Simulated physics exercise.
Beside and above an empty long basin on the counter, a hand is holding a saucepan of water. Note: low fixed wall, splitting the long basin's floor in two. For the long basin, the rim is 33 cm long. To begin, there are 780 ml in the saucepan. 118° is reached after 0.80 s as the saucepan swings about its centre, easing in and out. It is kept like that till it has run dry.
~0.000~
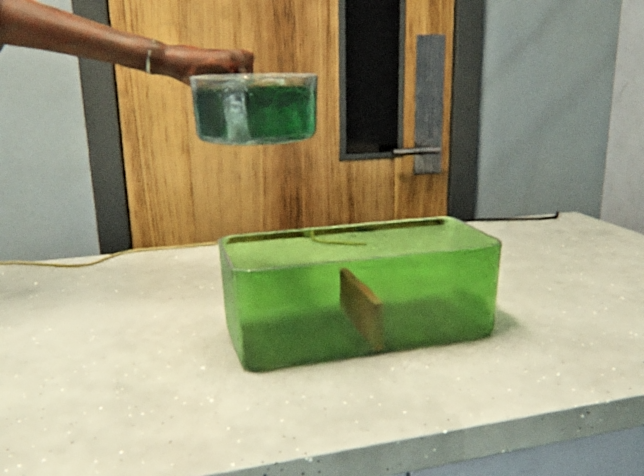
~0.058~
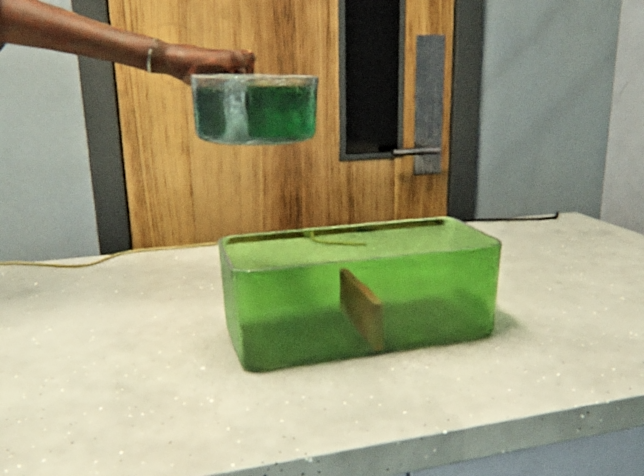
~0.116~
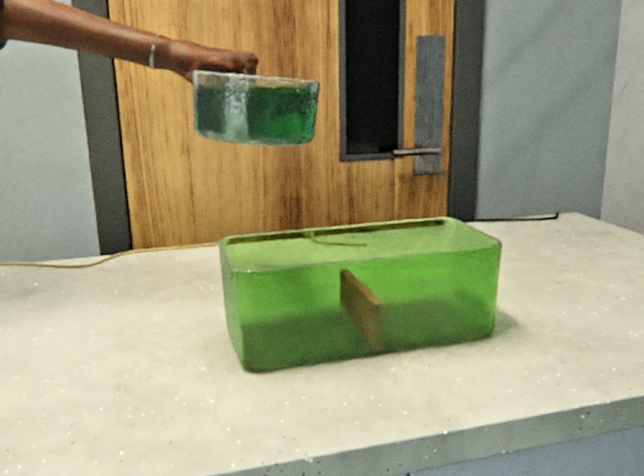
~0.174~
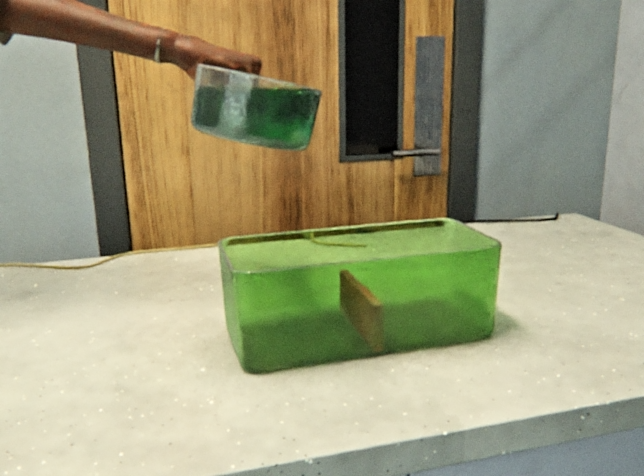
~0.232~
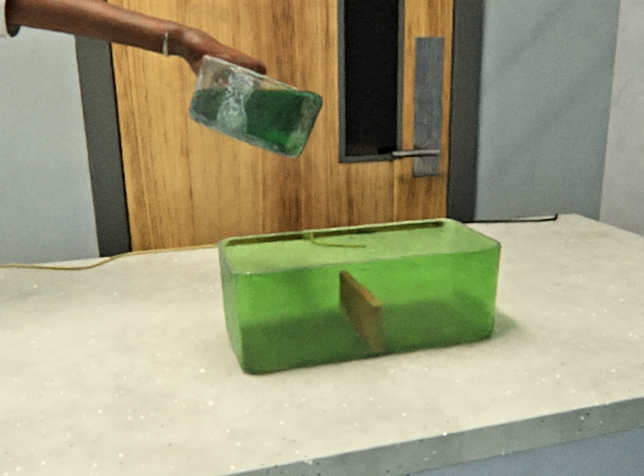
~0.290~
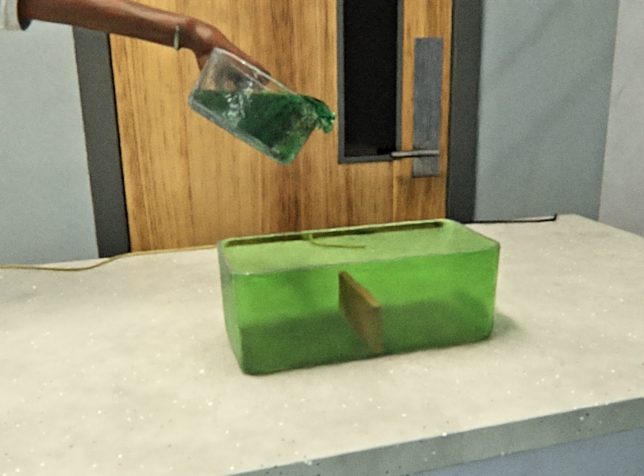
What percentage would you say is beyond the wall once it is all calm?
I would put it at about 57 per cent.
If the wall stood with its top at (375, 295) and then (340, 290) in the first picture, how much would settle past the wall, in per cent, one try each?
40 in a hundred, followed by 75 in a hundred.
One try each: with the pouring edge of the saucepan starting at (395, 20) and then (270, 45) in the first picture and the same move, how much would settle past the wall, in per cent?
Respectively about 80 and 10 percent.
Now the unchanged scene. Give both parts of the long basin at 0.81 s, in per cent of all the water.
36 per cent left and 56 right, roughly.
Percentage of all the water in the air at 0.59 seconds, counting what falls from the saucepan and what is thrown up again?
About 42 per cent.
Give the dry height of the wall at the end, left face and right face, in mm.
About 46 mm on the left, about 40 mm on the right.
After 0.59 s the tilt is 100° and 17 per cent is still to pour, 4 is left of the wall and 36 right of it.
After 0.81 s the tilt is 118° and 1 per cent is still to pour, 36 is left of the wall and 57 right of it.
After 1.05 s the tilt is 118° and 0 per cent is still to pour, 42 is left of the wall and 57 right of it.
After 1.30 s the tilt is 118° and 0 per cent is still to pour, 42 is left of the wall and 57 right of it.
In the end 42 per cent lies left of the wall, 57 right of it and 1 outside.
